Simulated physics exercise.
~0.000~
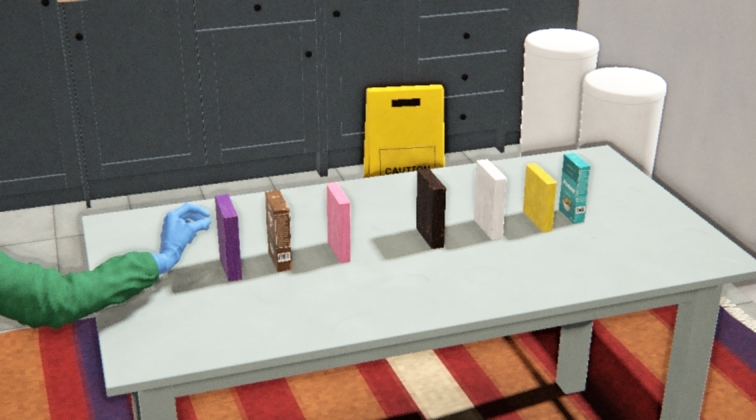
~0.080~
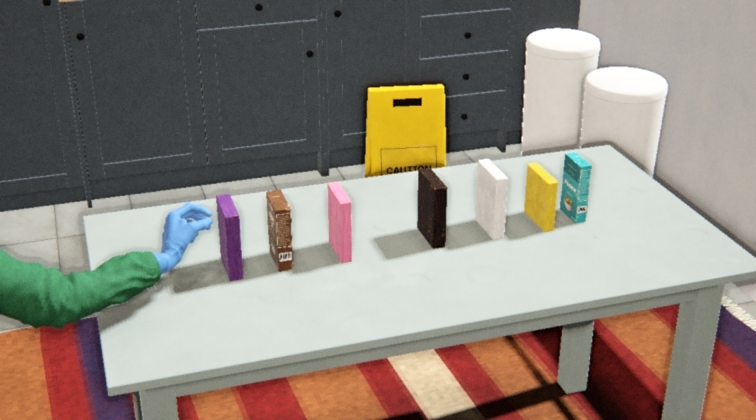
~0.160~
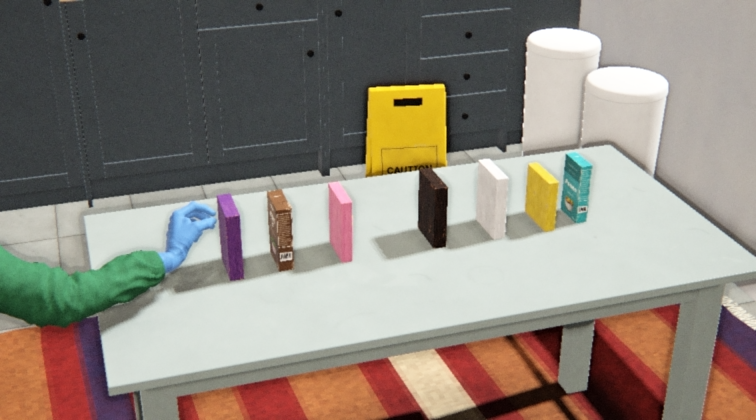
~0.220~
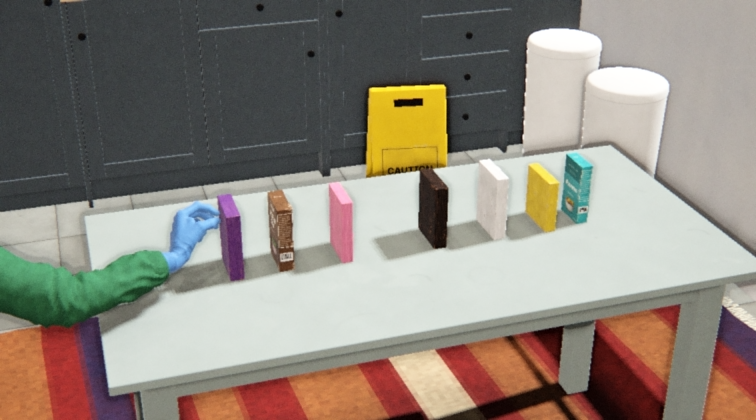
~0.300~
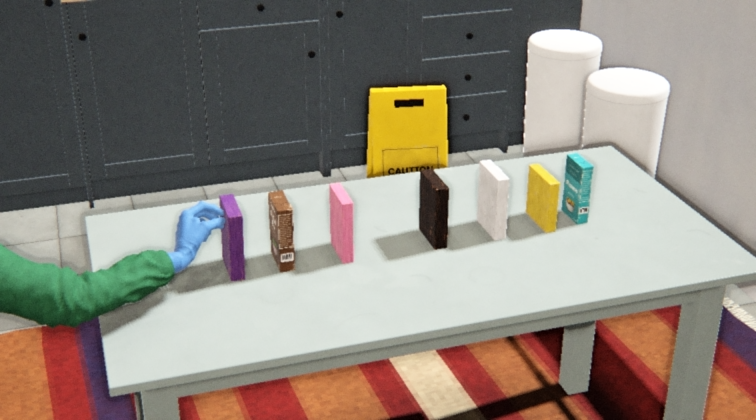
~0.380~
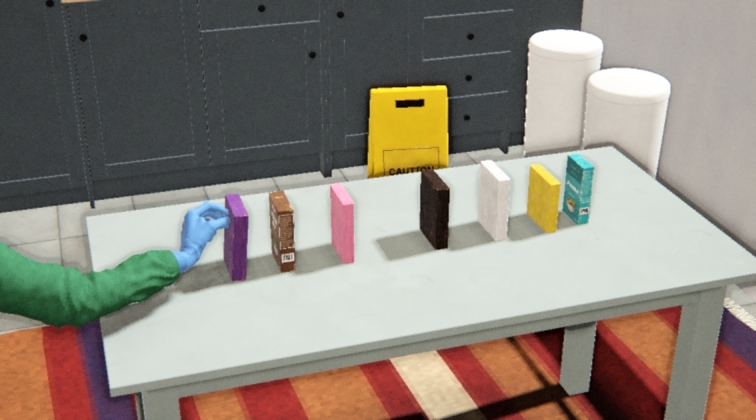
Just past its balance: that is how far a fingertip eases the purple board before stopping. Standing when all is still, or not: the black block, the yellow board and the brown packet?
As I see it, the black block is left upright; the yellow board is left upright; the brown packet is left leaning or lying.
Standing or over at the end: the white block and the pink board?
So the white block does not fall, and the pink board comes down.
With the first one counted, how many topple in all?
Total: 3.
Around 0.78 s, purple board 36° over; brown packet rocked 7° from its first pose near (286, 230).
Around 0.98 s, purple board 62° over; brown packet rocked 47° from its first pose near (310, 232); pink board rocked 6° from its first pose.
Around 1.08 s, purple board 71° over; brown packet rocked 69° from its first pose near (320, 239); pink board rocked 41° from its first pose.
Around 1.18 s, purple board 71° over; brown packet on its side near (324, 243); pink board on its side.
Finally (1.6 s), down or leaning hard on the table, pink board and brown packet; the other 3 still in place. Final places as the last picture's camera would see them, black block near (434, 210), yellow board near (543, 199).
